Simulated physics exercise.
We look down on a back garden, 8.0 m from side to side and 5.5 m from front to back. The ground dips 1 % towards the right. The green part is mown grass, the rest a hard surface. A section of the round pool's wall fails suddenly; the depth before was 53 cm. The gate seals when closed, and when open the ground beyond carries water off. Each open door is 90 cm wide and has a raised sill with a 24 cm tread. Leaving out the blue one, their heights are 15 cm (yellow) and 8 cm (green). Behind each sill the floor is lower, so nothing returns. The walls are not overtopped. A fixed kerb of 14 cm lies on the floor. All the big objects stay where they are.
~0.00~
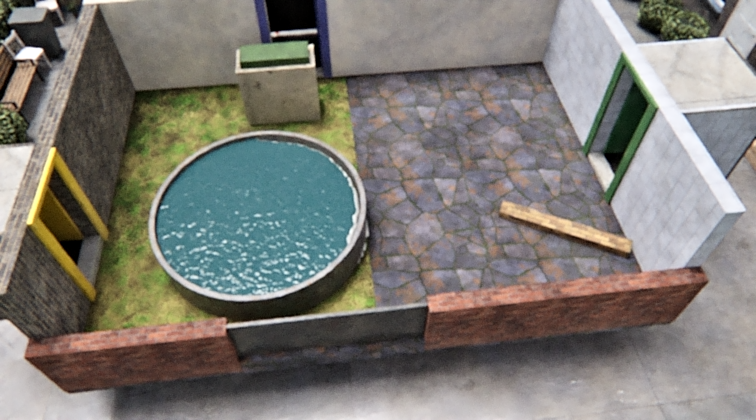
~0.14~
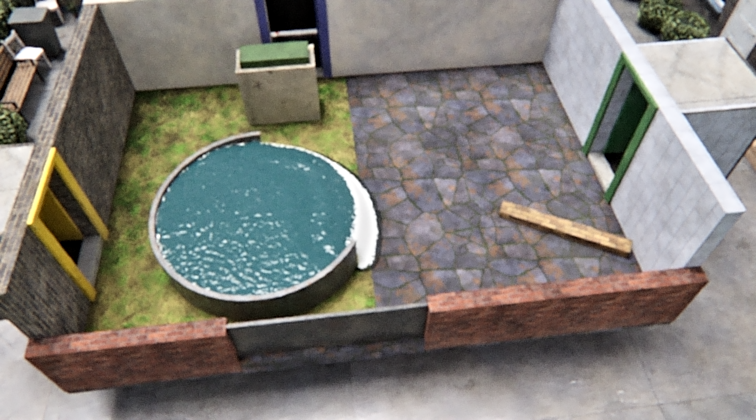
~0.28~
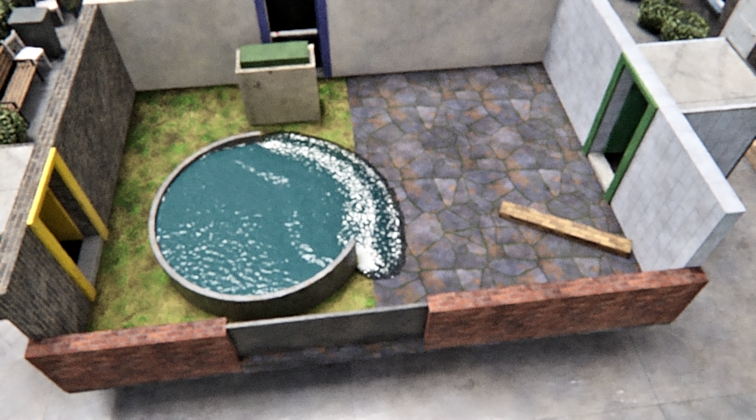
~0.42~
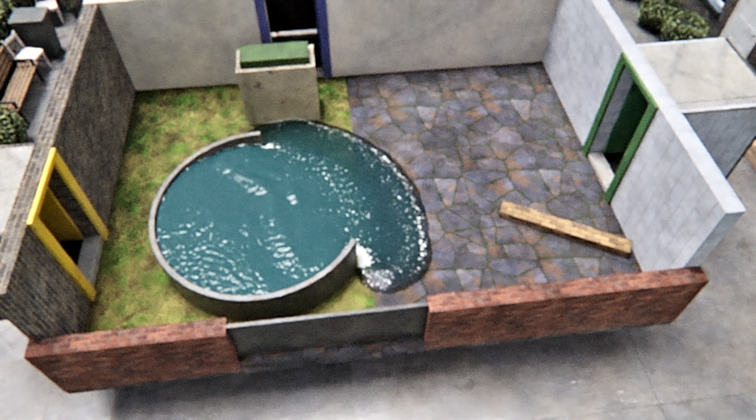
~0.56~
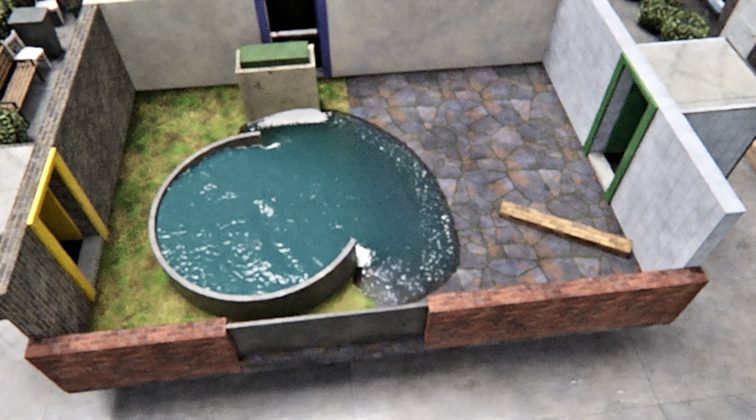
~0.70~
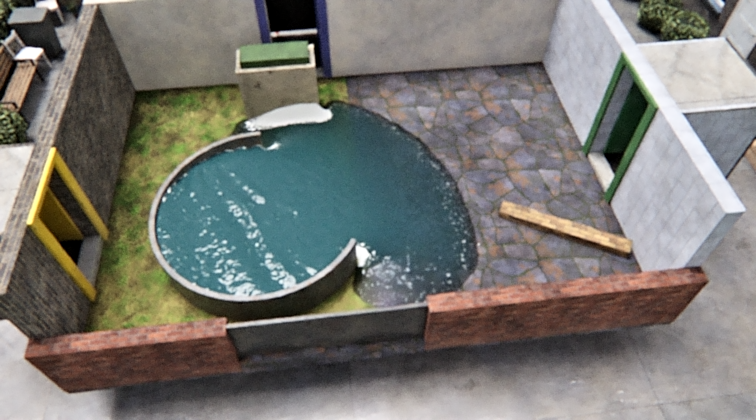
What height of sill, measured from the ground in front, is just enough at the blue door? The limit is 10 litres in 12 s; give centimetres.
It would have to be roughly 6.5 cm high.
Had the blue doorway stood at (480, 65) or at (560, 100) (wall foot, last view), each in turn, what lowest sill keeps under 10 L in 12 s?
Roughly 24 and 30 cm.
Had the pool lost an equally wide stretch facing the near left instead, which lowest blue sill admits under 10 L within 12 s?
About 7.5 cm.
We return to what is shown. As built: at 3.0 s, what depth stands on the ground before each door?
Depths in cm: Yellow 0, blue 4, green 19.
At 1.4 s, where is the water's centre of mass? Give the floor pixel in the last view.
At about (313, 208).
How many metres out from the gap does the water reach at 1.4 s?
About 3.8 m.
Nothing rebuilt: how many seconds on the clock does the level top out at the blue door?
At about 7.5 s.
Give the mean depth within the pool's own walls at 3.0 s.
Some 17 cm.
After 1.4 s water covers 45 % of the floor, deepest (26 cm) near (311, 133); it has not reached the blue door.
After 3.0 s water covers 75 % of the floor, deepest (48 cm) near (532, 65); 4 cm at the blue door, 0 litres in over its 6 cm sill.
After 12.0 s water covers 100 % of the floor, deepest (14 cm) near (576, 140); 7 cm at the blue door, 12 litres in over its 6 cm sill.
At the blue door as built, the water arrived by 2.4 s and peaked near 9 cm at 7.4 s.
Run again over the same 12 s with other heights there, 17 litres in over 5.5 cm, 4 litres over 7.5 cm. The limit of 10 litres is kept from about 6.5 cm up.
